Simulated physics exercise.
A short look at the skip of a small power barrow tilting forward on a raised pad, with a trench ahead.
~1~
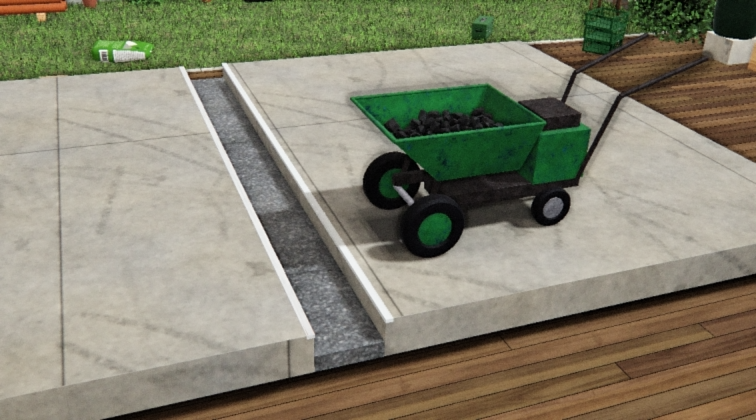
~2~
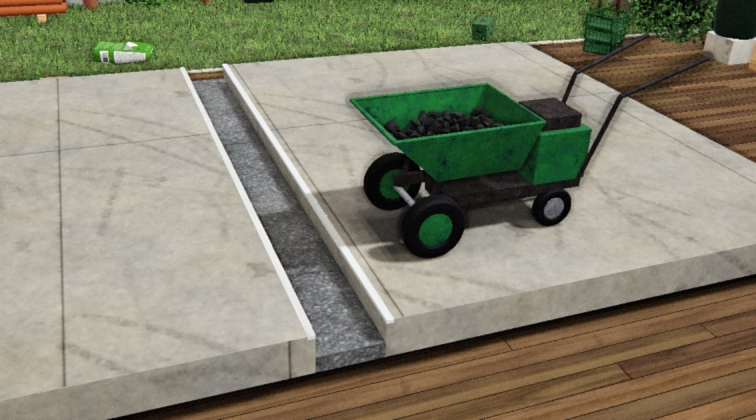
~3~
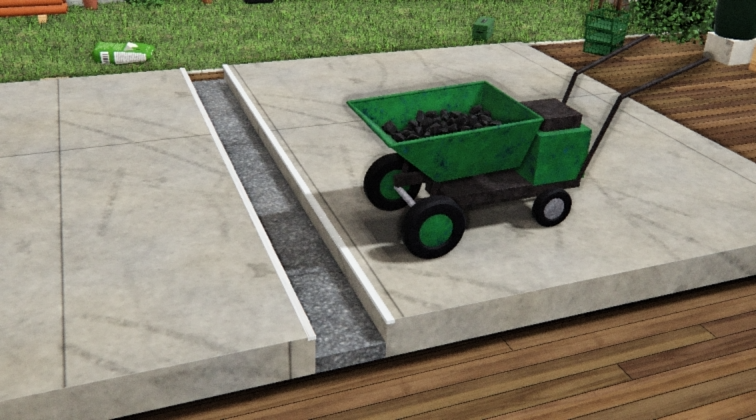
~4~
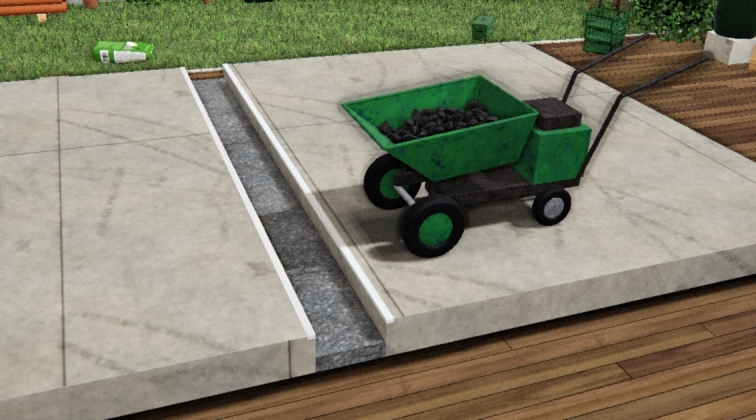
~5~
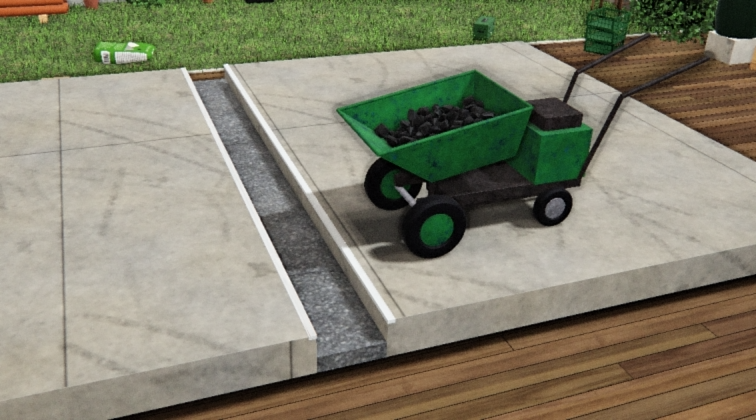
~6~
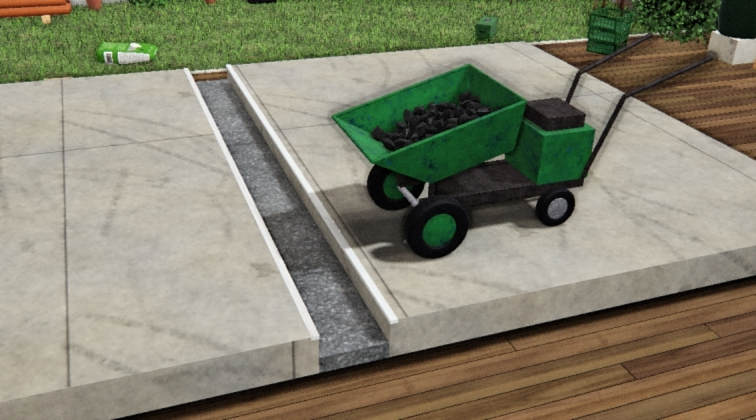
A pale concrete pad raised above brown wooden decking, with grass behind, is seen from above at an angle. A green power barrow with black tyres and dark handles stands right of centre, its skip holding dark lumps, with a narrow grey-bottomed trench to its left. The skip starts level, then slowly tilts forward to the left, its front lip lowering while the wheels stay put.
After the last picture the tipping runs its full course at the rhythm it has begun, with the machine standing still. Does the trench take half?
The trench takes more than half.
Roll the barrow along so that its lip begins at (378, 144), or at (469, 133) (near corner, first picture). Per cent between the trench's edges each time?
In turn 40 and 30 in a hundred.
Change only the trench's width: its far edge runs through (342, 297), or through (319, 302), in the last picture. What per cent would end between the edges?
Near 0 % and 40 %.
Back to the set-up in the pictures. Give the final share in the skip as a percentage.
Close to 25 per cent.
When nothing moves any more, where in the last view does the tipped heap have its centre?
Near (300, 264).
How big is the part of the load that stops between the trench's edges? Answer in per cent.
Close to 65 per cent.
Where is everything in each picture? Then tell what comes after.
In the first frame, lip of the skip at (394, 142), level; top of the load at (467, 130), lumps of coal; first edge of the trench at (371, 290); far edge at (296, 304), the trench over half as wide as the skip, and shallow for its width.
In the second frame, lip of the skip at (394, 143), level; top of the load at (467, 130).
In the third frame, lip of the skip at (390, 146), tipped barely; top of the load at (465, 129).
In the fourth frame, lip of the skip at (384, 149), tipped a little; top of the load at (475, 126).
In the fifth frame, lip of the skip at (378, 155), tipped a little; top of the load at (471, 123).
In the sixth frame, lip of the skip at (373, 162), tipped clearly; top of the load at (471, 113); first edge of the trench at (375, 291); far edge at (300, 305).
Soon, skip tipped steeply; all in the skip.
A while on, skip tipped right over; about two thirds in the skip; about a quarter in or heaped over the trench; a stray few beyond it.
Towards the end, skip tipped right over; about a quarter in the skip; about two thirds in or heaped over the trench; a small part beyond it.
Finally, skip tipped right over; about a quarter in the skip; about two thirds in or heaped over the trench; a small part beyond it.
